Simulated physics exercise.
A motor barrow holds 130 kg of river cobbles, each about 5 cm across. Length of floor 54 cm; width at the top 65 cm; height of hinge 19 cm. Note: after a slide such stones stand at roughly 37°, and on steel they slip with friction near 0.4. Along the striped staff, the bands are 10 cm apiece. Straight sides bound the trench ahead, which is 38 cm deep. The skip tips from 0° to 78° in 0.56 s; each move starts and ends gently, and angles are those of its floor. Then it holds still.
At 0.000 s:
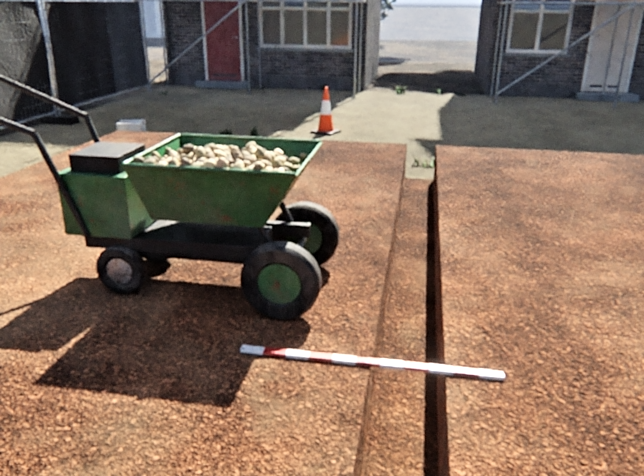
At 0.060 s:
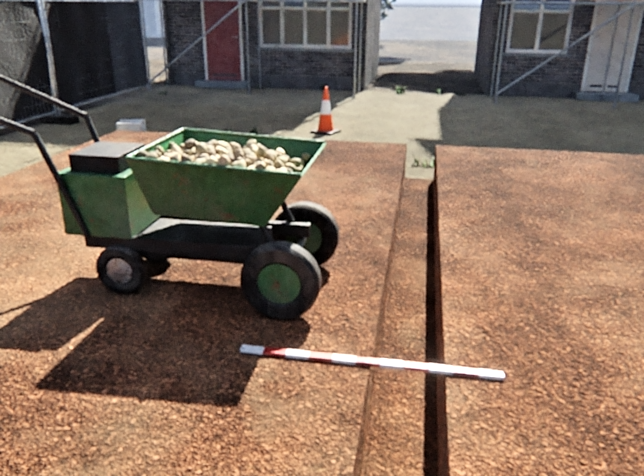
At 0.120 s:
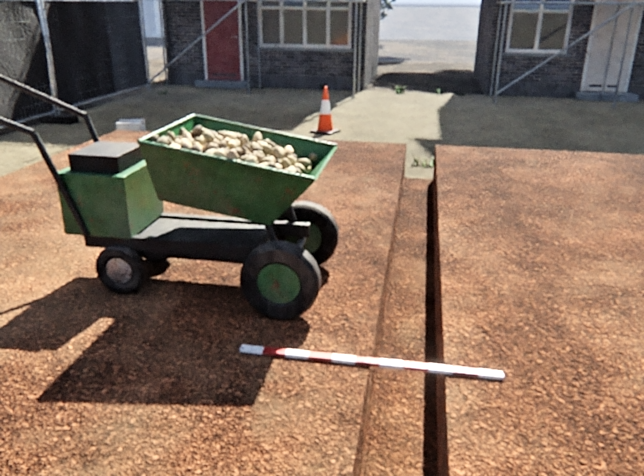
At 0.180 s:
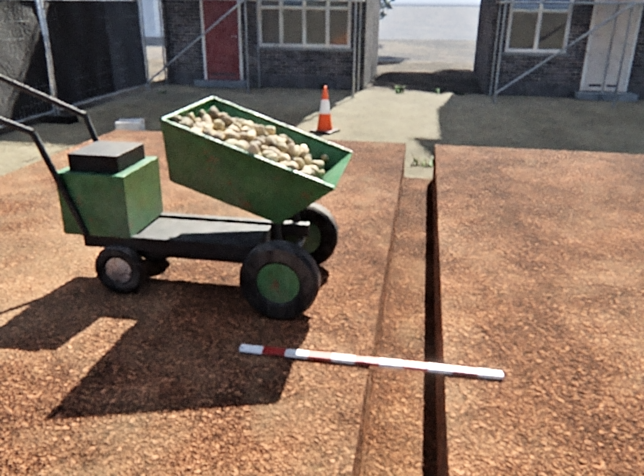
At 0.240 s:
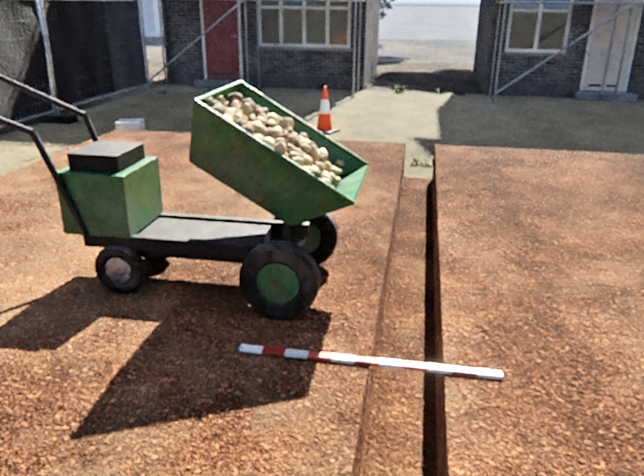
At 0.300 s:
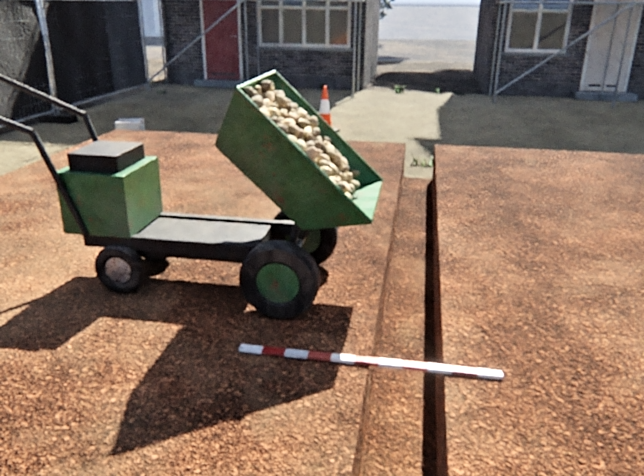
In this clip, a green motor barrow loaded with pale cobbles stands on reddish ground left of a narrow trench, near a striped staff, while its skip tilts forward to the right, gently at first, then steeply, the stones still inside.
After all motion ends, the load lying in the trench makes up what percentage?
It makes up about 28 per cent.
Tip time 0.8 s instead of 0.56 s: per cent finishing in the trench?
In that case some 45 per cent.
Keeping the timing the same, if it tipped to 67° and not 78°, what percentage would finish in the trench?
It would be near 35 per cent.
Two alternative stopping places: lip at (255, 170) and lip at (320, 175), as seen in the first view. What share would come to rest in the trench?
Near 65 then near 10 percent.
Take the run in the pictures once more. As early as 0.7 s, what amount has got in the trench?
15 per cent, give or take.
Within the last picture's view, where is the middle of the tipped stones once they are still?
Somewhere around (502, 304) in the last picture.
After 0.4 s the floor is at 66°; 100 % in the skip; the foremost stones are at (388, 226).
After 0.7 s the floor is at 78°; 42 % in the skip, 15 % in the trench, 43 % past the trench; the foremost stones are at (497, 276).
After 1.0 s the floor is at 78°; 2 % in the skip, 25 % in the trench, 73 % past the trench; the foremost stones are past the picture's edge.
After 3.0 s the floor is at 78°; 0 % in the skip, 28 % in the trench, 72 % past the trench; the foremost stones are past the picture's edge.
